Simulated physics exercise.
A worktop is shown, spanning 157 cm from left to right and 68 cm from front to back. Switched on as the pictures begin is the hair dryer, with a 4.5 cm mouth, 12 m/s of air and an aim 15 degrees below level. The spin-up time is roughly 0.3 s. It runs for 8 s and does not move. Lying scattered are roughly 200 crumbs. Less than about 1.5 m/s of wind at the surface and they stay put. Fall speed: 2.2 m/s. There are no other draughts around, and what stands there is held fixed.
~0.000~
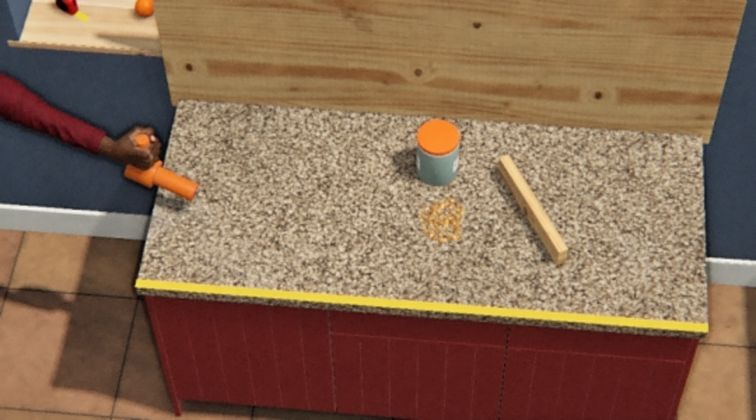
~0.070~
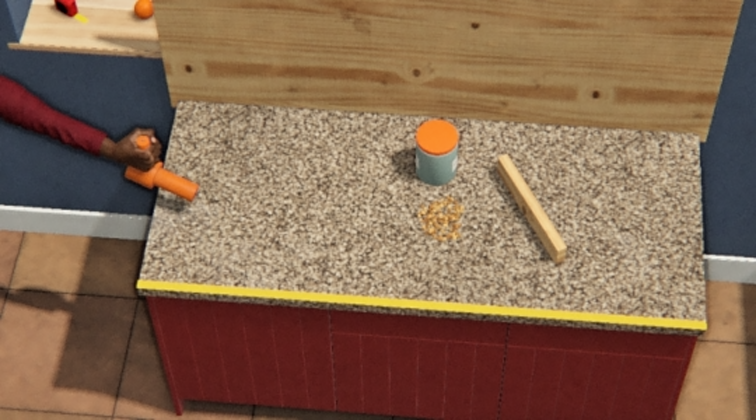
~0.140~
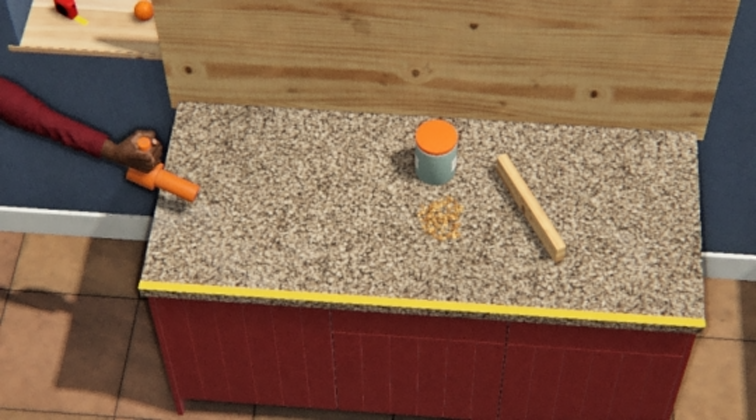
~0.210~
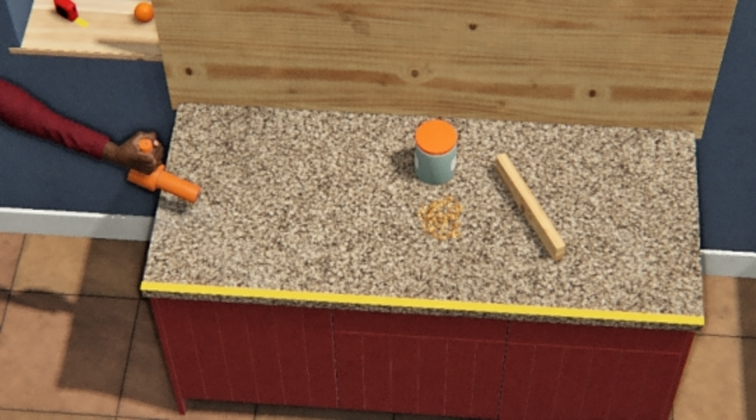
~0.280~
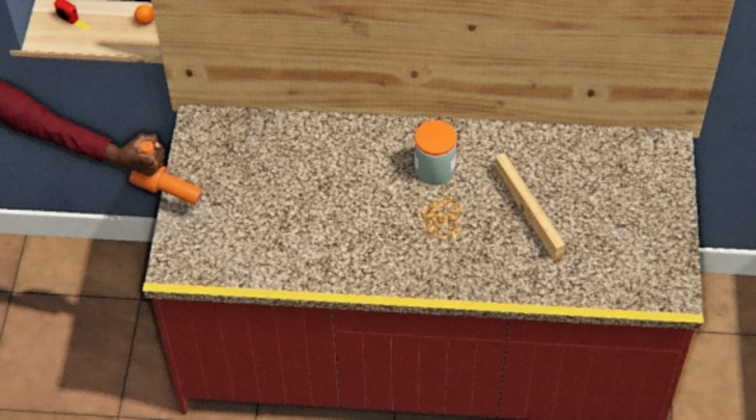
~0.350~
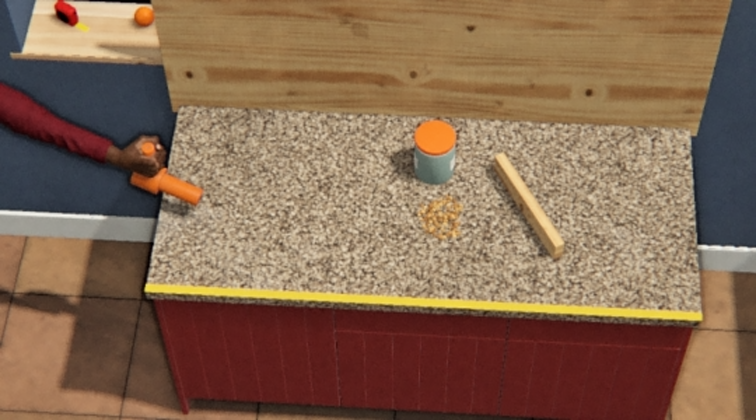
A hand in a dark red sleeve holds an orange hair dryer almost still at the left edge of a speckled worktop, pointed right. The small patch of orange crumbs stays in place near the orange-topped jar and the wooden board, and nothing on the surface stirs as the view shifts very slightly.
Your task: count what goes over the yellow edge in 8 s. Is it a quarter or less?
I suspect that edge gives up a quarter at most.
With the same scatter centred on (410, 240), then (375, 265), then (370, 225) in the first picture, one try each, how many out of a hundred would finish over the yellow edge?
It goes 3 %, then 70 %, then 0 %.
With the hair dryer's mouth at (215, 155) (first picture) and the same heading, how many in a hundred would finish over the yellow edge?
Outcome: Some 50 in a hundred.
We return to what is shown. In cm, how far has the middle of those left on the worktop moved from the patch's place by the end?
The middle ends up about 25 cm from the start.
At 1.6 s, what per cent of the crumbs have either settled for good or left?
It comes out at some 60 %.
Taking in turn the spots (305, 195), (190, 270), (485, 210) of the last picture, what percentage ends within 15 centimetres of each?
Taking the spots one by one, around 0 %, 0 % and 60 %.
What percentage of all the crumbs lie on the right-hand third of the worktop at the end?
Share at the end: Close to 60 %.
After 1.6 s the count stands so, 0 % are over the yellow edge; the middle of those still in play is near (528, 221).
After 2.6 s the count stands so, 0 % are over the yellow edge; the middle of those still in play is near (528, 221).
After 4.4 s the count stands so, 0 % are over the yellow edge; the middle of those still in play is near (527, 218).
After 8.0 s, at the end, 0 % are over the yellow edge; the middle of those still in play is near (527, 218).
